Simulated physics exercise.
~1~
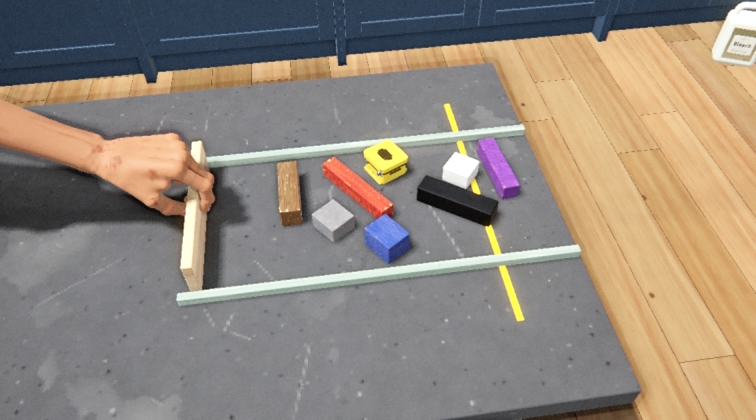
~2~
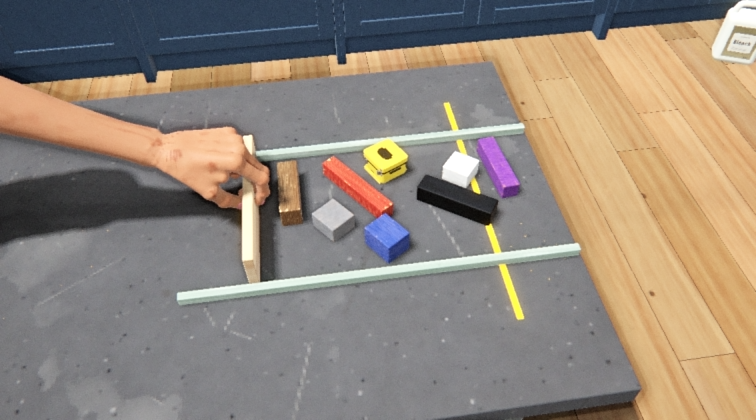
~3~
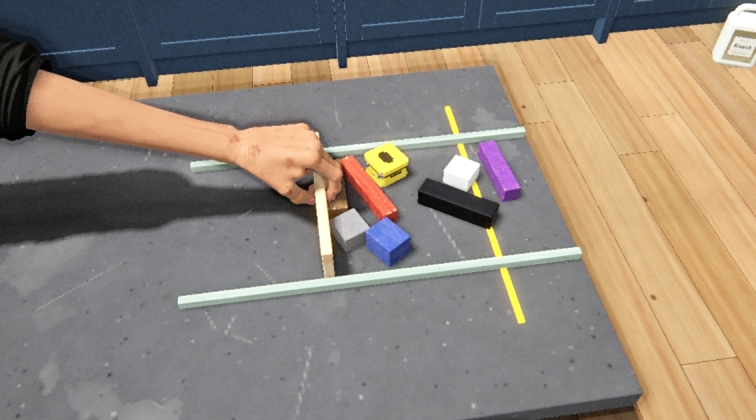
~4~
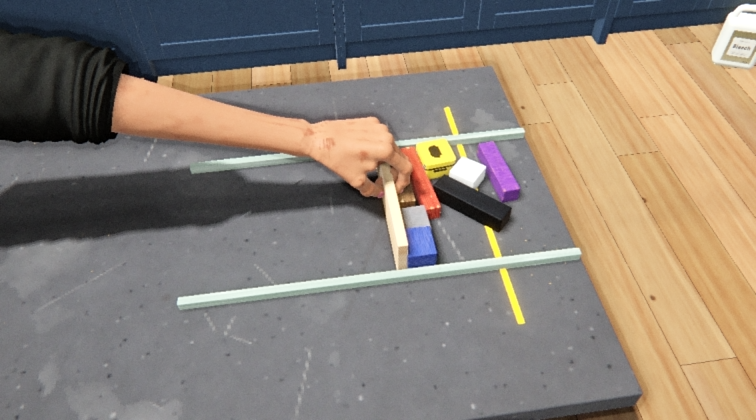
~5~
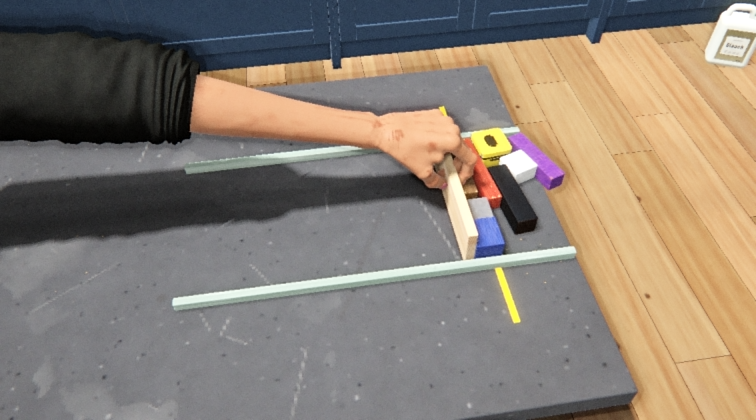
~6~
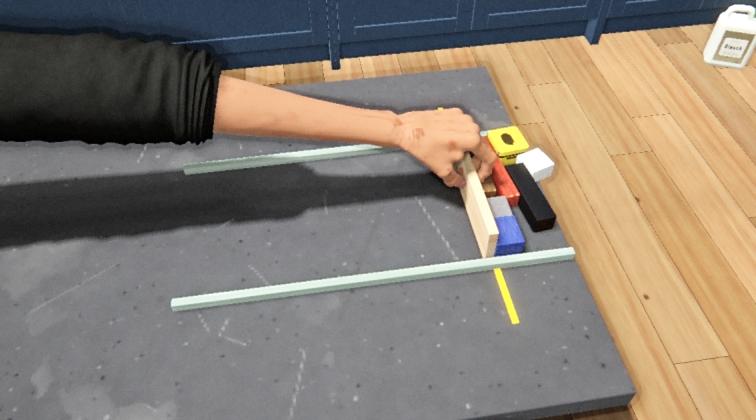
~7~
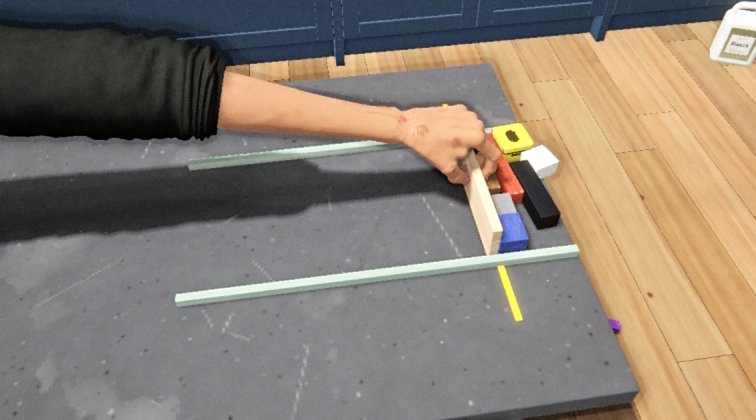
A hand slides a board rightward, bunching colored blocks together until the purple one falls off.
